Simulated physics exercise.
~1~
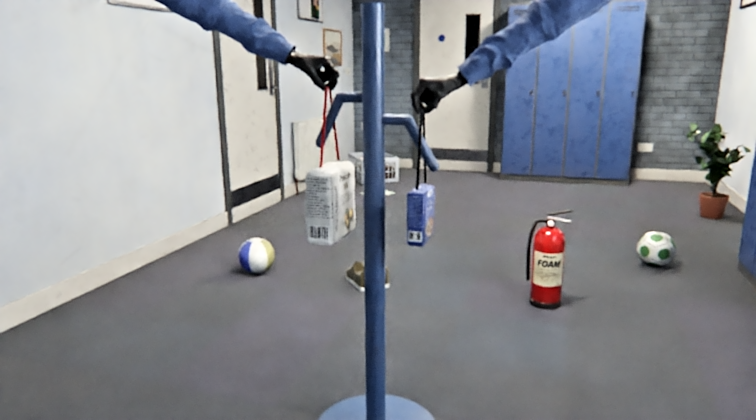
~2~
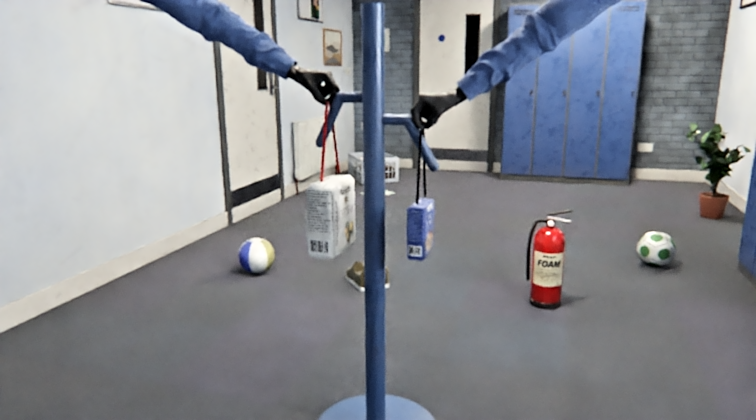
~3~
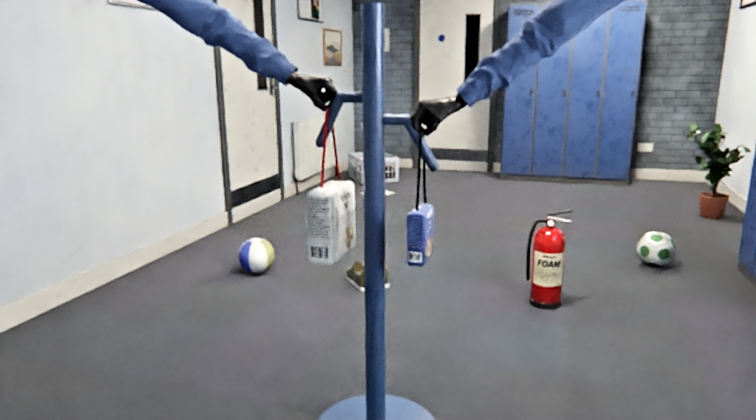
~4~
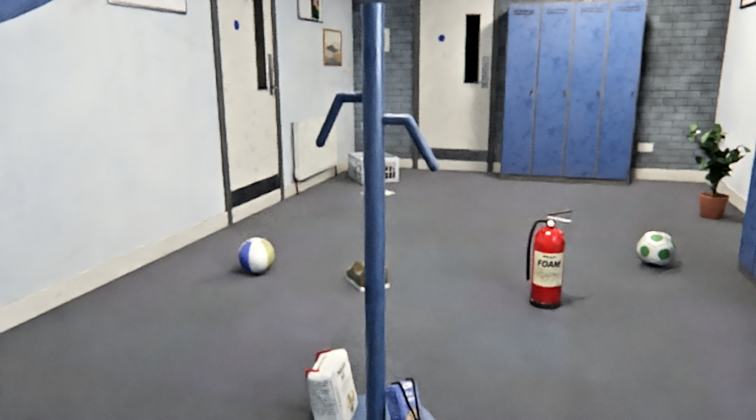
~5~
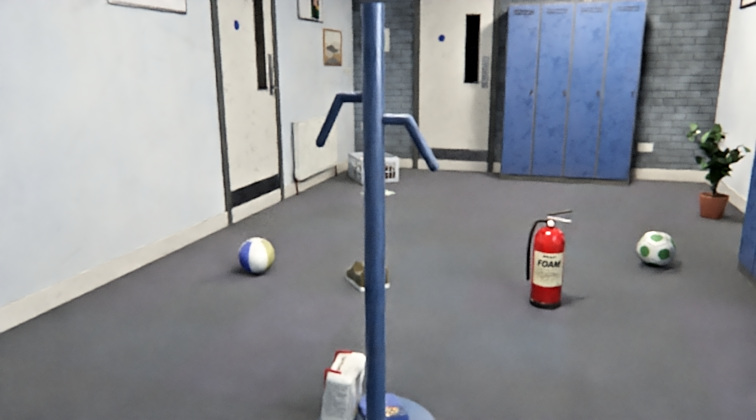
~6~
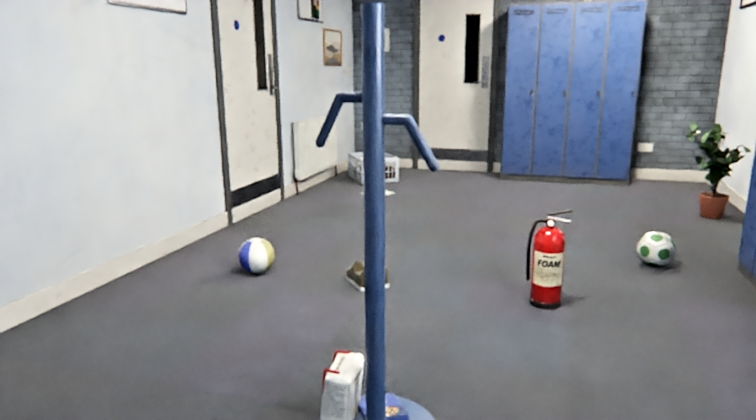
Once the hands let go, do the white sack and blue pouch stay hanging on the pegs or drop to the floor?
Both drop to the floor. The white sack and the blue pouch end up by the base of the stand.
